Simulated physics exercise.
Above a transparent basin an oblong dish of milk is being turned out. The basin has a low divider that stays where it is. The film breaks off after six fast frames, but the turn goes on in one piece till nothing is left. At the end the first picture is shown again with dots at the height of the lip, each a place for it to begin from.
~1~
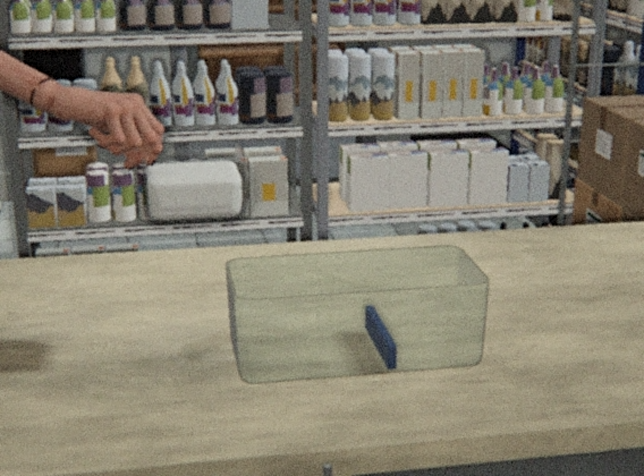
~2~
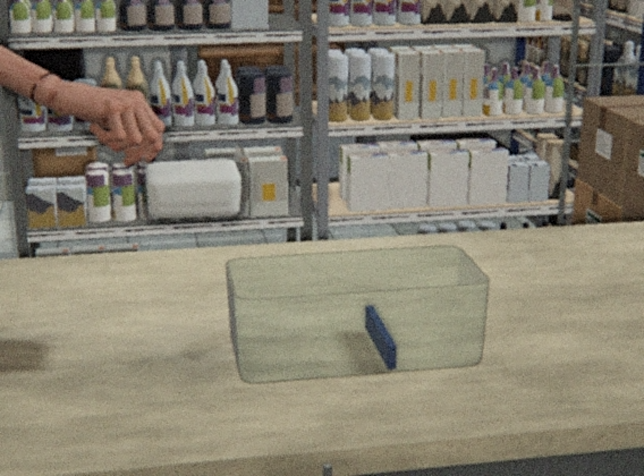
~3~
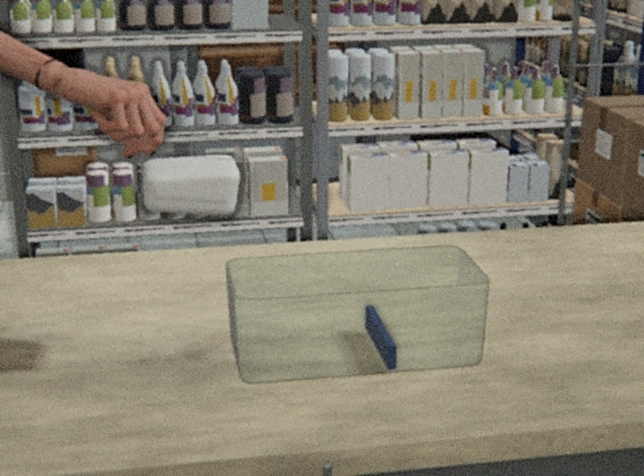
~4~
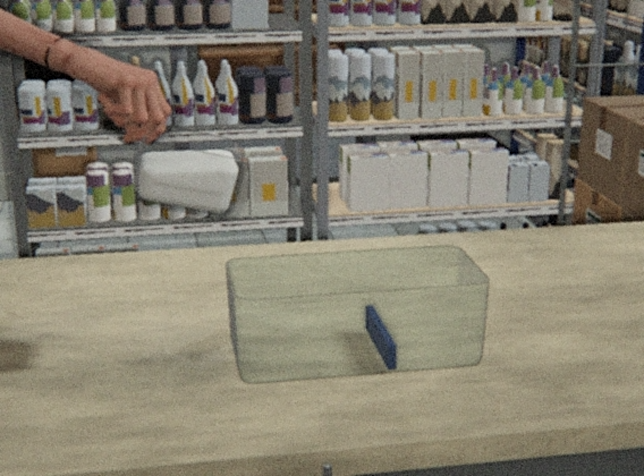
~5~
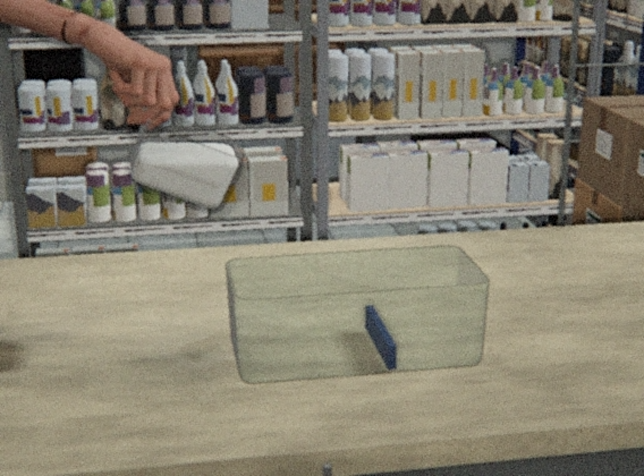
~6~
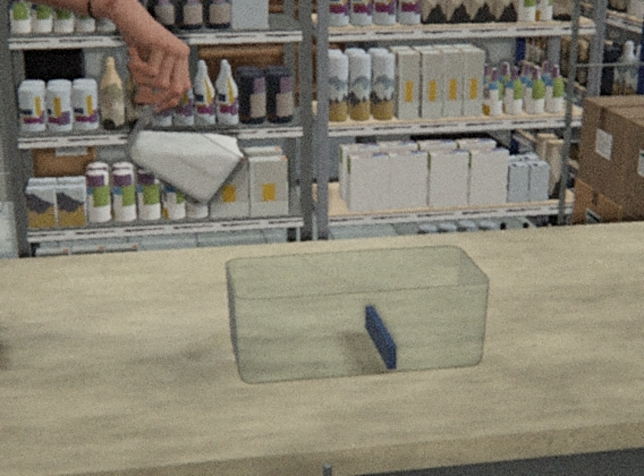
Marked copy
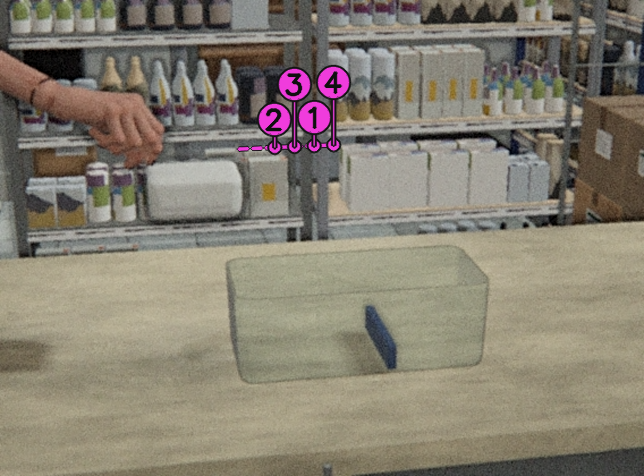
To begin with, a hand hangs almost still beside a pale oblong dish above a clear basin with a small dark blue wall inside, on a wooden counter before stocked shelves. Then the dish tilts steadily, its right side dipping, as the hand rises slightly and shifts right. Nothing leaves the dish.
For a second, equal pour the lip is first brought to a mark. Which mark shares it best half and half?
The best dot is 3.
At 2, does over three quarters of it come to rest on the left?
Yes, it does.
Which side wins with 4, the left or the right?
More ends on the right.
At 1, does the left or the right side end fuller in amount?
More ends on the right.
On the marked copy, 1 at (314, 145); 2 at (274, 147); 3 at (294, 146); 4 at (333, 144).
For dot 1, about 20 % ends left of the wall and 78 % right of it.
For dot 2, about 84 % ends left of the wall and 13 % right of it.
For dot 3, about 46 % ends left of the wall and 52 % right of it.
For dot 4, about 14 % ends left of the wall and 82 % right of it; 3 % is lost outside.
